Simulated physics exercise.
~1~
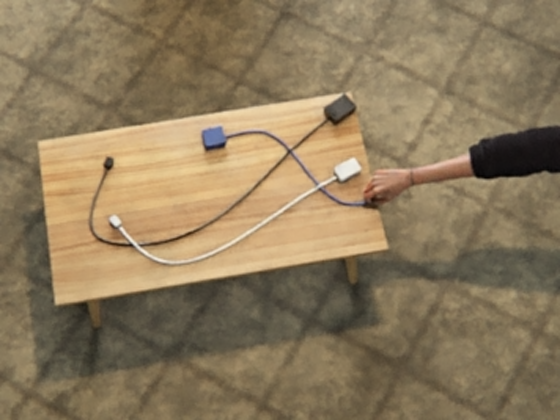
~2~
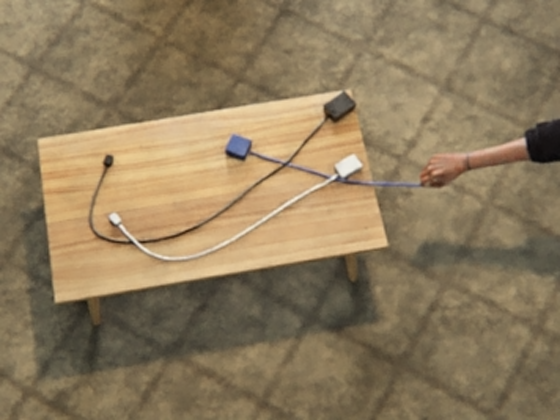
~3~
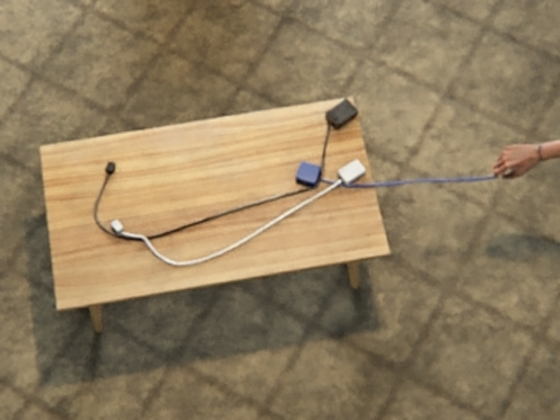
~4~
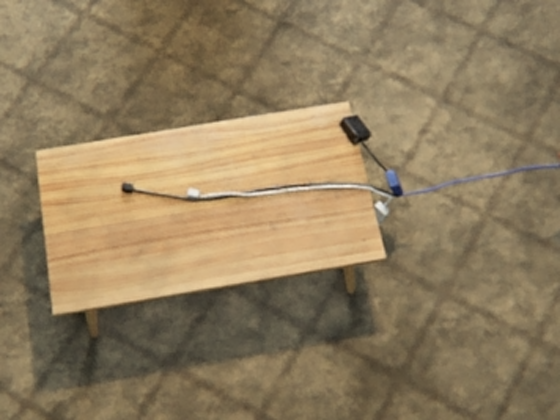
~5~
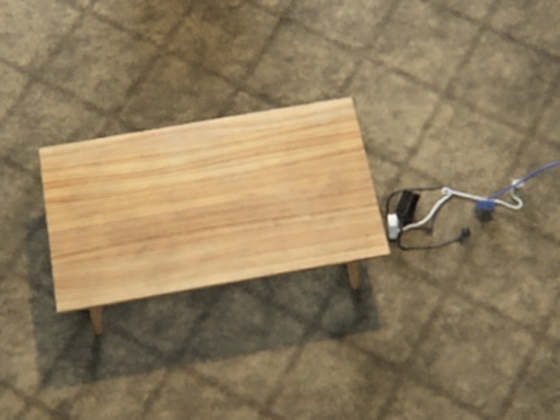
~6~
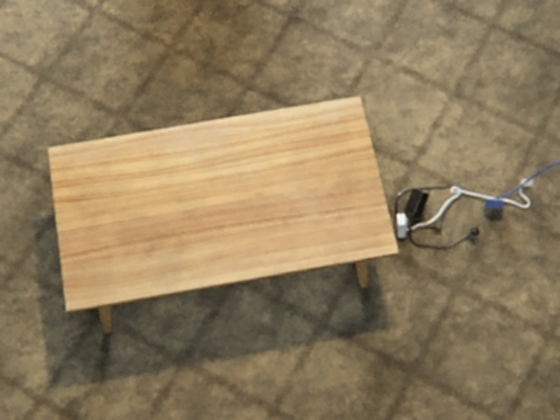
On a wooden table, three tangled leads with block chargers lay crossed until a hand pulled the blue one off to the right, its charger dragging the black and white ones along, and all three ended up off the right edge, leaving the tabletop bare.
